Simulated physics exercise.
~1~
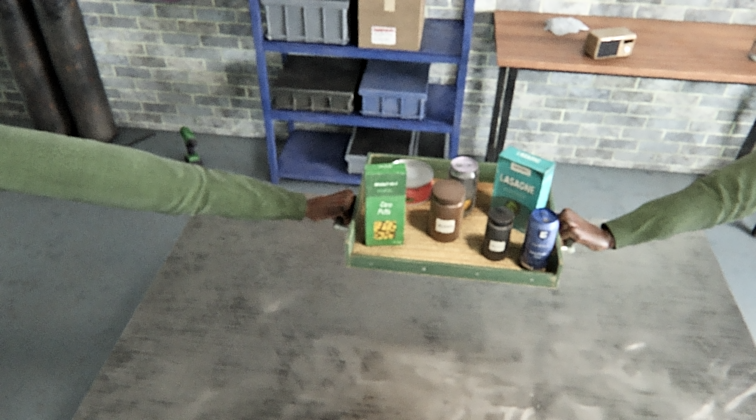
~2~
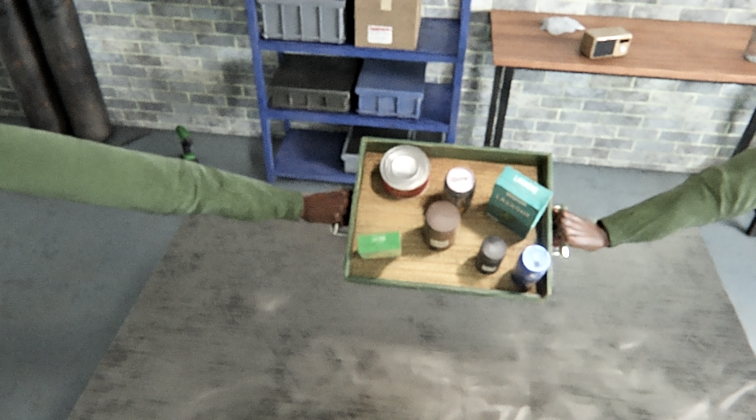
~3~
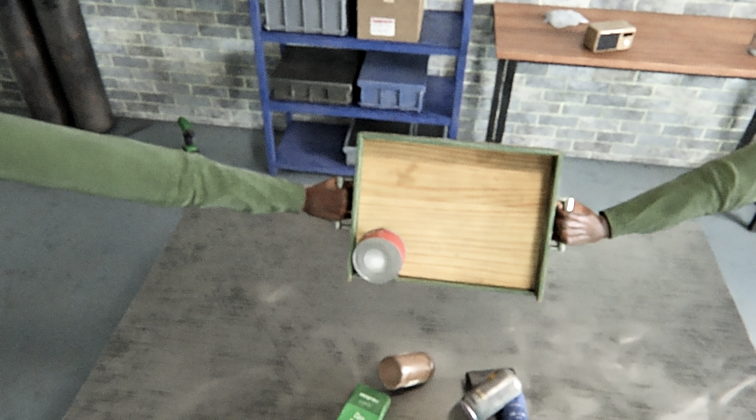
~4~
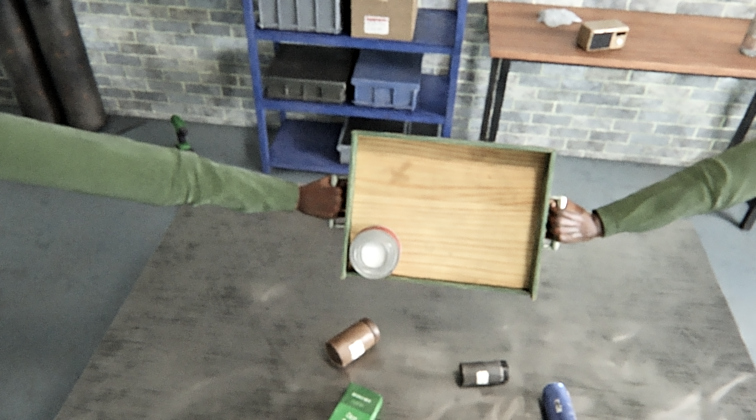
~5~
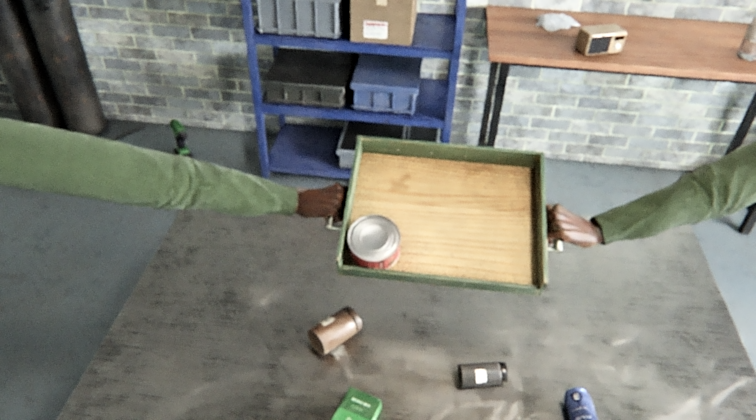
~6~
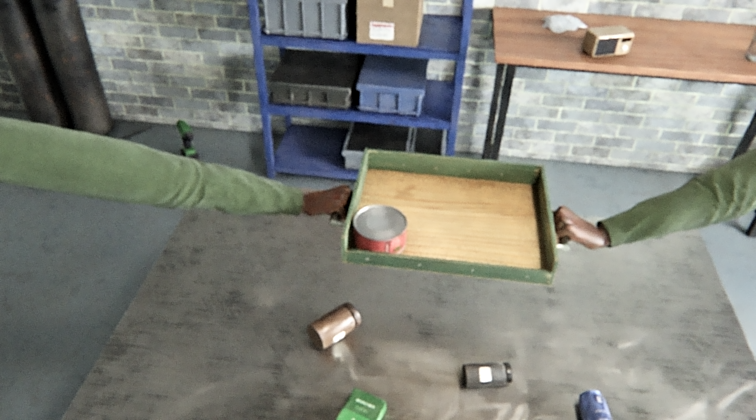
Two hands held a green-edged wooden crate of jars, cans and packets over a table and tipped it steeply towards the viewer, spilling nearly everything onto the tabletop, then levelled it again with only the red tub still inside, near the left corner.
